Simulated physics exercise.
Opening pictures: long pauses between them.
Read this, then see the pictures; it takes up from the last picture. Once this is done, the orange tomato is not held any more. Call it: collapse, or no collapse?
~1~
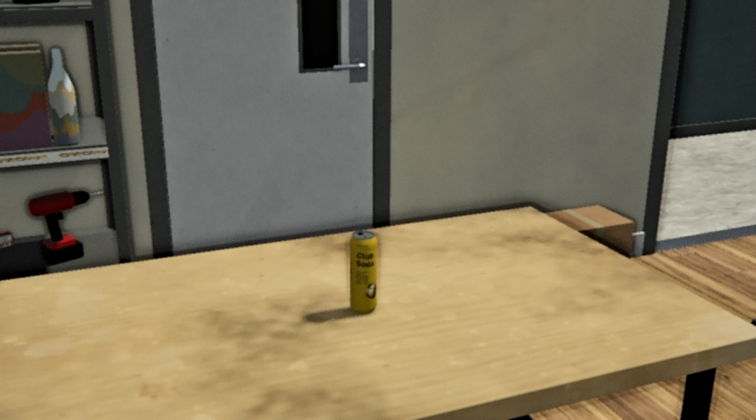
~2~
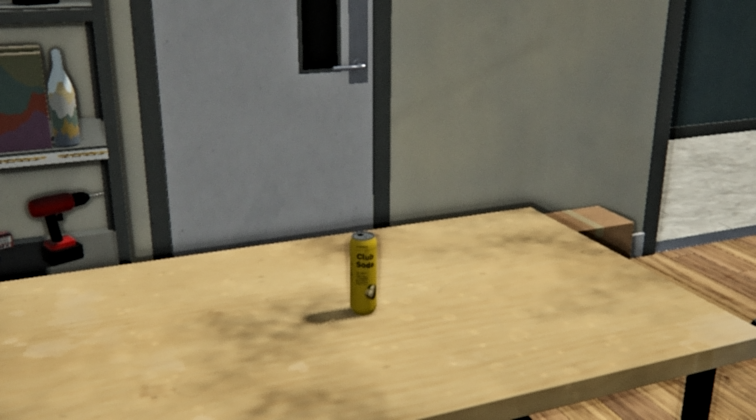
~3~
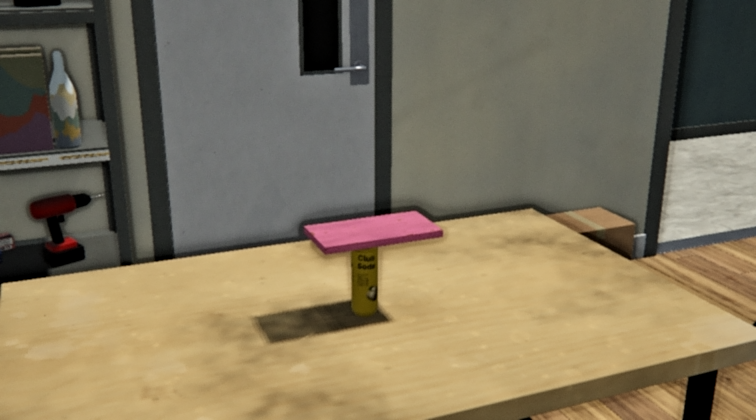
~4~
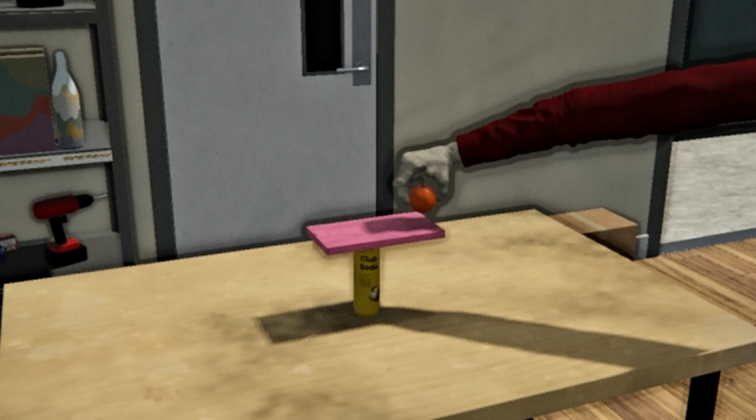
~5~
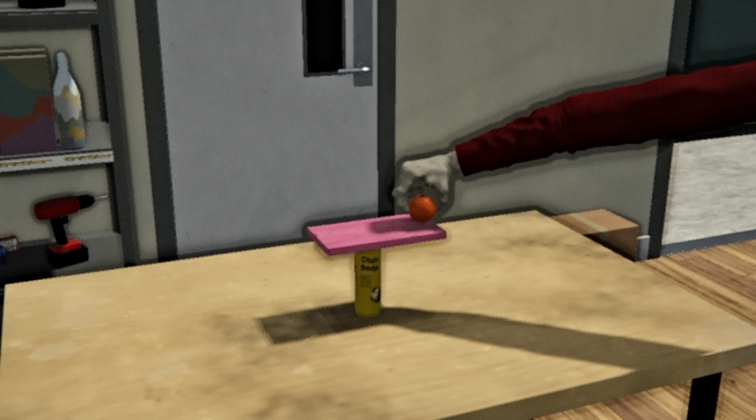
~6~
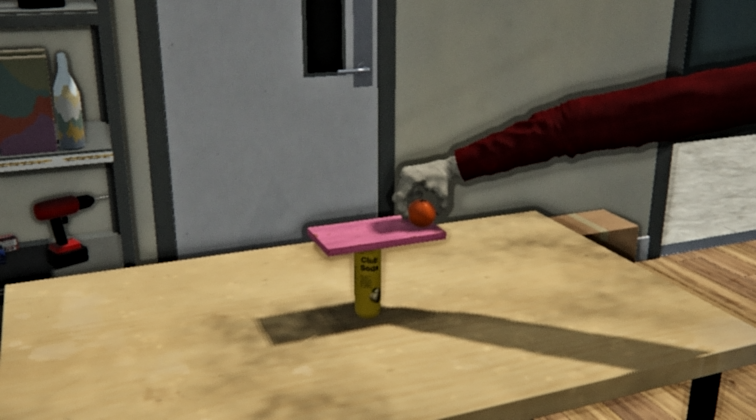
Collapse.
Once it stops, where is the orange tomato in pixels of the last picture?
End position: Approximately (441, 296).
Then, 0.40 s later than the last frame, pink board and orange tomato now fallen.
Then, 0.50 s later than the last frame, things are still on the move.
Then, 0.80 s later than the last frame, as before.
When it is over, fallen, pink board and orange tomato; yellow can as before. End places, in pixels of the last picture, orange tomato near (442, 296). The stack loses its balance.
